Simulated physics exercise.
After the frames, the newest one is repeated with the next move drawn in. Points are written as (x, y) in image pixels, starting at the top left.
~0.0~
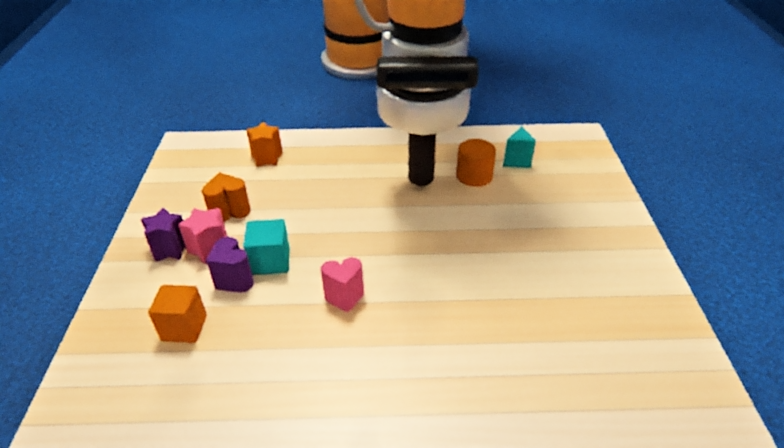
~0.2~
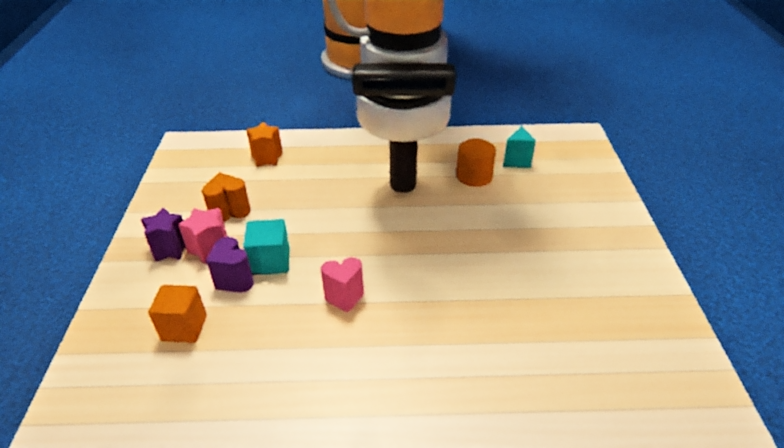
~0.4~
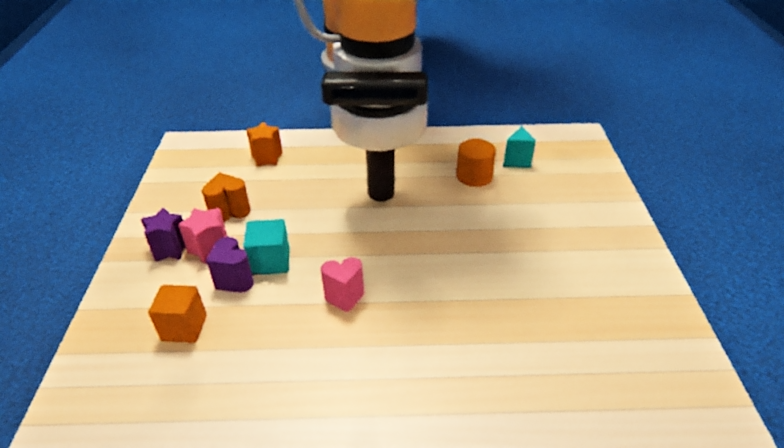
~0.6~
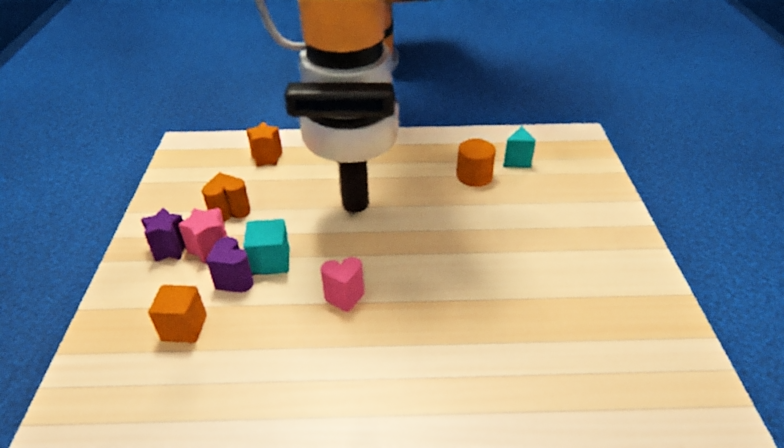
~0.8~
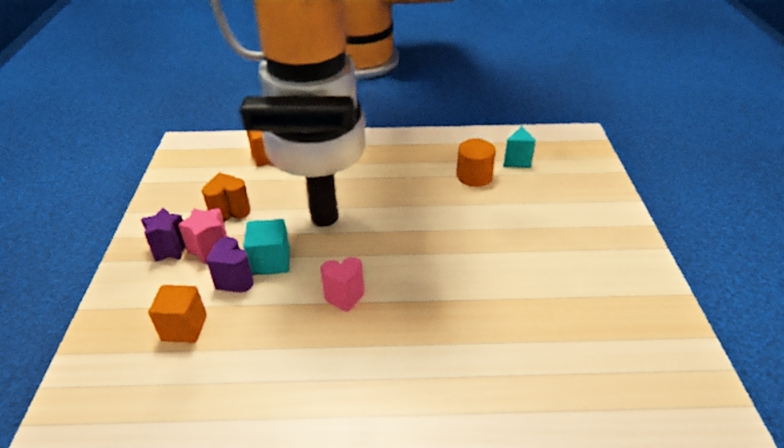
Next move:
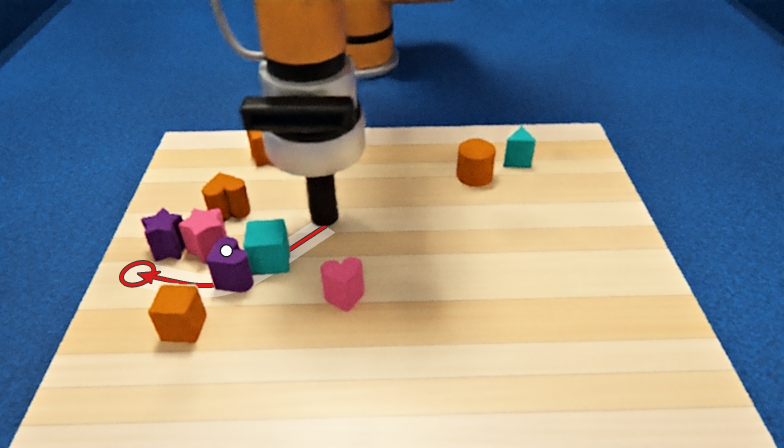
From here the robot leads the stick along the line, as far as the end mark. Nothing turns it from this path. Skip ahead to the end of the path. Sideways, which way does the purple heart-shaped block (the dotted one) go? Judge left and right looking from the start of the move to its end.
Shifted left.
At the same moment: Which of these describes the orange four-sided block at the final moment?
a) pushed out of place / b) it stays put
Letter a.
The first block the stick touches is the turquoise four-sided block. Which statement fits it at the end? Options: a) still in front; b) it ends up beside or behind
That would be b.
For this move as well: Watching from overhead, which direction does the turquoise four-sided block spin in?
That block twists counter-clockwise.
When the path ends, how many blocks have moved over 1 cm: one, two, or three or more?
Three or more will move.
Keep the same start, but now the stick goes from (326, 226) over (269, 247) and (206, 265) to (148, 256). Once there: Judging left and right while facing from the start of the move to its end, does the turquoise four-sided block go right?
No
The line goes from (326, 226) by way of (272, 261) and (204, 286) to (138, 274); the dot is on the purple heart-shaped block.
The first path, step by step. One third of the way, stick (270, 253); purple heart-shaped block (199, 267); turquoise four-sided block (232, 247), turned 20° anticlockwise.
Two thirds of the way, stick (200, 278); orange four-sided block (128, 336), turned 15° anticlockwise; purple heart-shaped block (133, 306), turned 20° anticlockwise; turquoise four-sided block (158, 276), turned 45° anticlockwise.
At the end, stick (134, 266); purple star unmoved; orange four-sided block (126, 339), turned 25° anticlockwise; purple heart-shaped block (123, 310), turned 30° anticlockwise; turquoise four-sided block (138, 279), turned 70° anticlockwise.
